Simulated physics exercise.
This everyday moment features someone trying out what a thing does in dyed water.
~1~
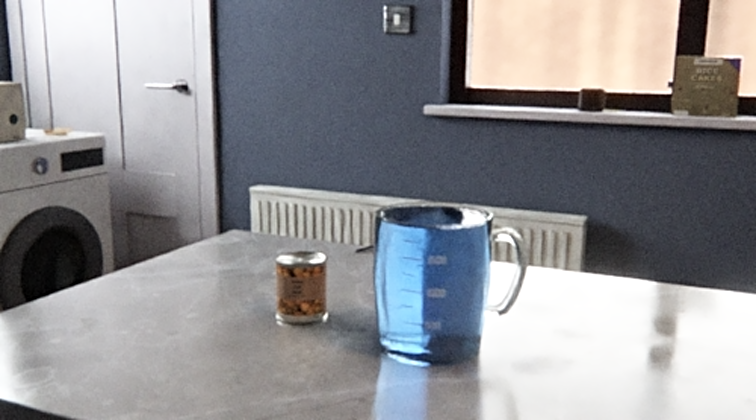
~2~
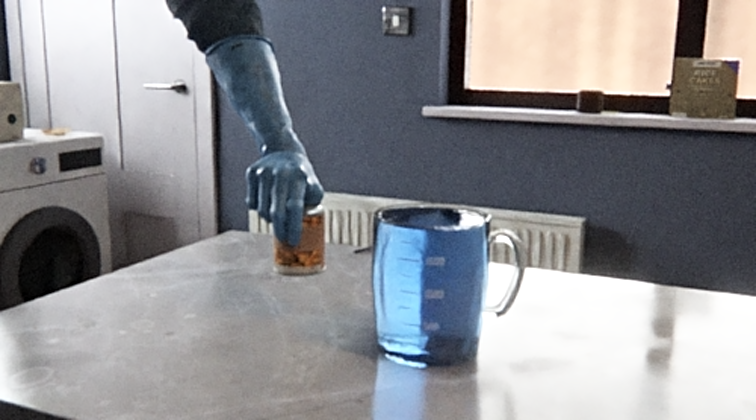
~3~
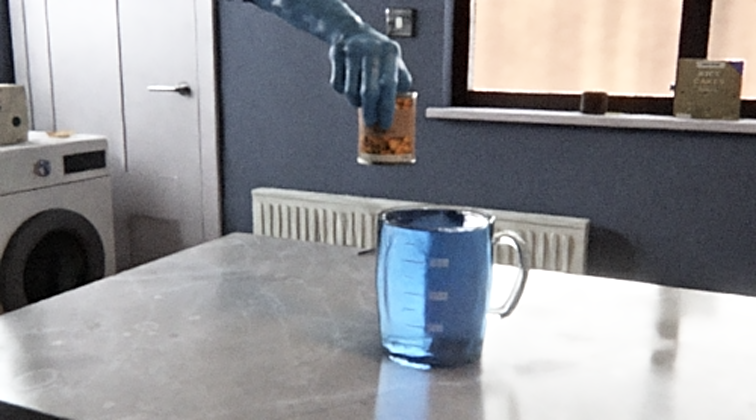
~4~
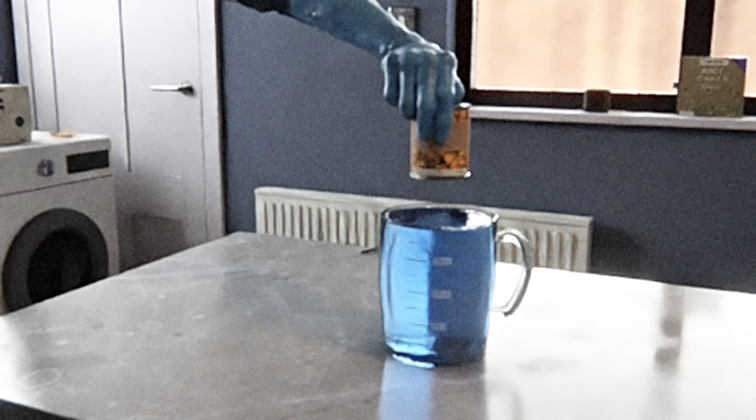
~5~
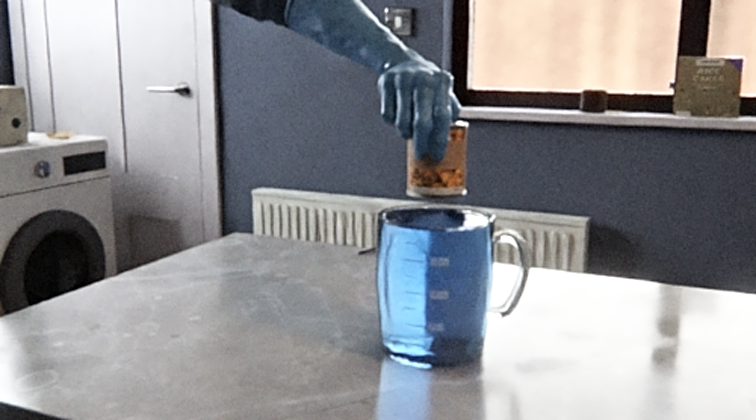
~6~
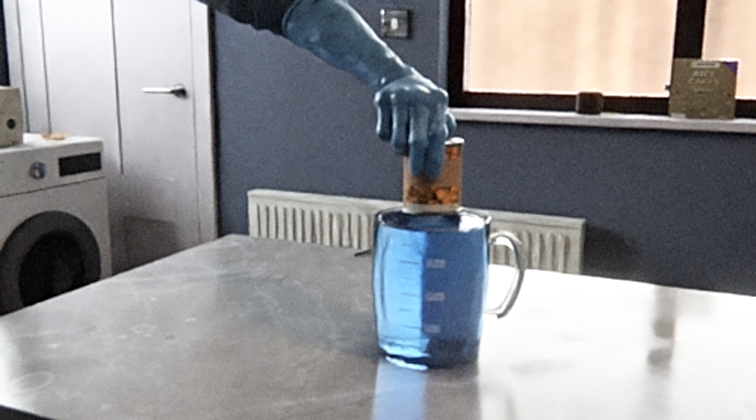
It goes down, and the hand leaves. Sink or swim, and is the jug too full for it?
The object drops under, while the jug spills some.
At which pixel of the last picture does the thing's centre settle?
The centre settles at roughly (429, 312) in the last view.
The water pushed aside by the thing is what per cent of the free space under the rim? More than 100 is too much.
I'd estimate close to 450 per cent.
Soon after, the tin of food enters the dyed water; the jug is full to the brim; some has gone over the rim.
Later, the tin of food goes on down; the jug is full to the brim; some has gone over the rim.
In the end, the tin of food lies on the bottom; the jug is full to the brim; some has gone over the rim.
